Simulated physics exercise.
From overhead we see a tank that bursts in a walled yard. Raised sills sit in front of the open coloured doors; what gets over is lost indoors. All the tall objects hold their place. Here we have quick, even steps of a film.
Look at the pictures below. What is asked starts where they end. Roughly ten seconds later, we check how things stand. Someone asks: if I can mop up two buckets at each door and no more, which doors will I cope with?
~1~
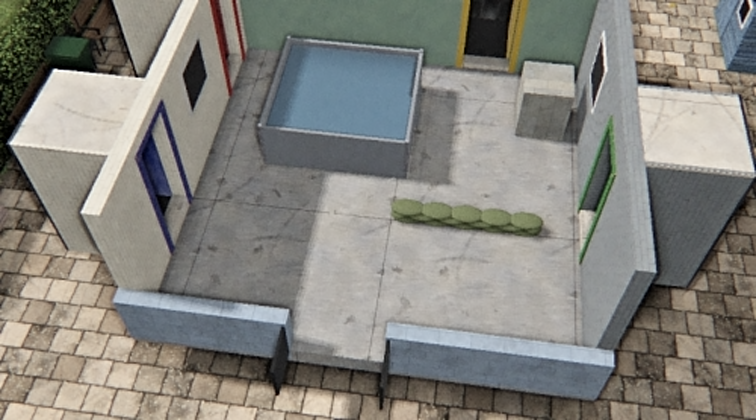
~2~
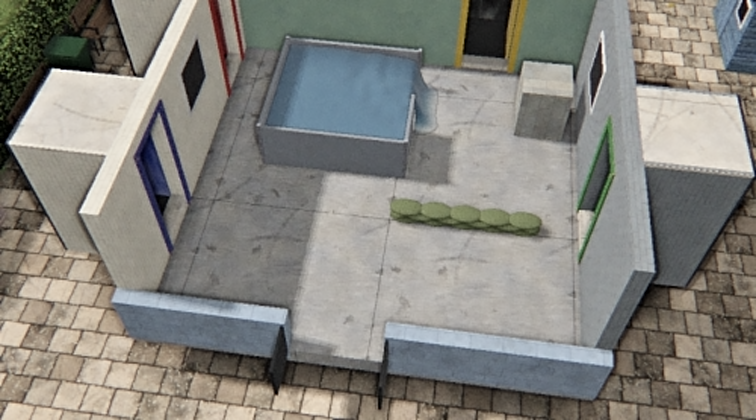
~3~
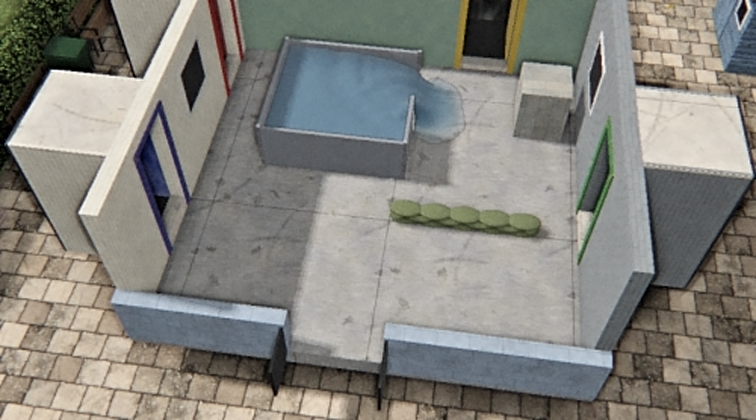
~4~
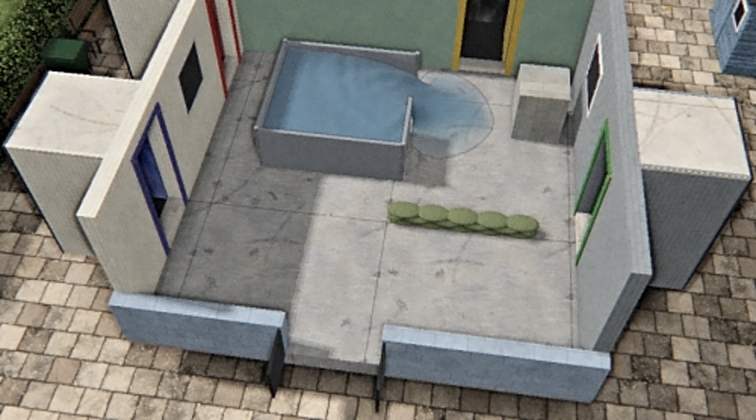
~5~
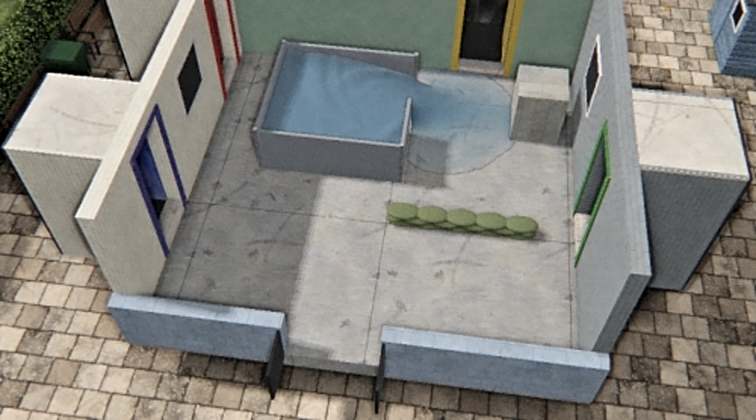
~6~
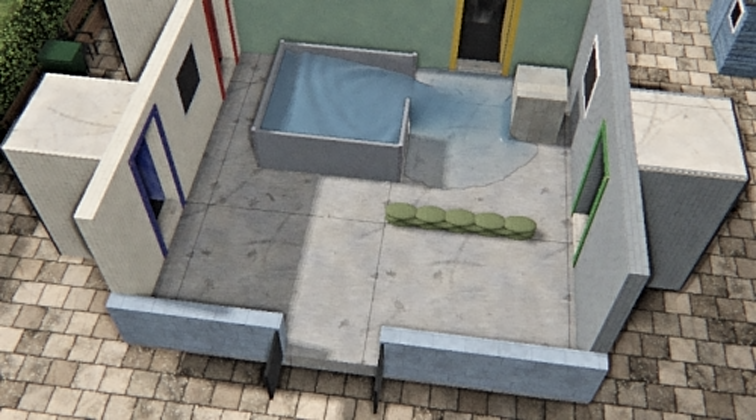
At the end, the blue door does not exceed two buckets; the red door does not exceed two buckets; the yellow door exceeds two buckets; the green door exceeds two buckets.
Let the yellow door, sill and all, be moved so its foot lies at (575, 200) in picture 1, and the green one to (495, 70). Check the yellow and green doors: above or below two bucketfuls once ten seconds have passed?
Note: Yellow door beats the limit, green door beats the limit.
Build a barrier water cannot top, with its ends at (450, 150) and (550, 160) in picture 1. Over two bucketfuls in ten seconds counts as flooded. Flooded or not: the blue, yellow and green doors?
One by one: The blue door is under, the yellow door lets more in, the green door lets less in.
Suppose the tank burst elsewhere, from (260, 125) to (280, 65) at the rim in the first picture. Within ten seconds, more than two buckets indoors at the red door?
With the breach moved, the red one crosses the threshold.
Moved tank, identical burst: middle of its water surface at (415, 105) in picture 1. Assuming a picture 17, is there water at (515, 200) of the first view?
Spot check: Inundated.
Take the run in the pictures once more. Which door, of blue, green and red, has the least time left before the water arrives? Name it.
It's the green one.
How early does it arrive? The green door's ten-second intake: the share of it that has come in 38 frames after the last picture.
Around 90 in a hundred.
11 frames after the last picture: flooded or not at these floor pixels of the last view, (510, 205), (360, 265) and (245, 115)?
As listed, the points end up soaked, high and dry and high and dry.
A moment on, water covers 25 % of the floor; the blue door not reached, the red door not reached, the yellow door under two buckets in, the green door not reached.
Next, water covers 30 % of the floor; the blue door not reached, the red door not reached, the yellow door far over two buckets in, the green door under two buckets in.
Then, water covers 45 % of the floor; the blue door not reached, the red door not reached, the yellow door far over two buckets in, the green door over two buckets in.
Later, water covers 90 % of the floor; the blue door wet at the sill, nothing in, the red door wet at the sill, nothing in, the yellow door far over two buckets in, the green door far over two buckets in.
In the end, water covers 95 % of the floor; the blue door wet at the sill, nothing in, the red door wet at the sill, nothing in, the yellow door far over two buckets in, the green door far over two buckets in.
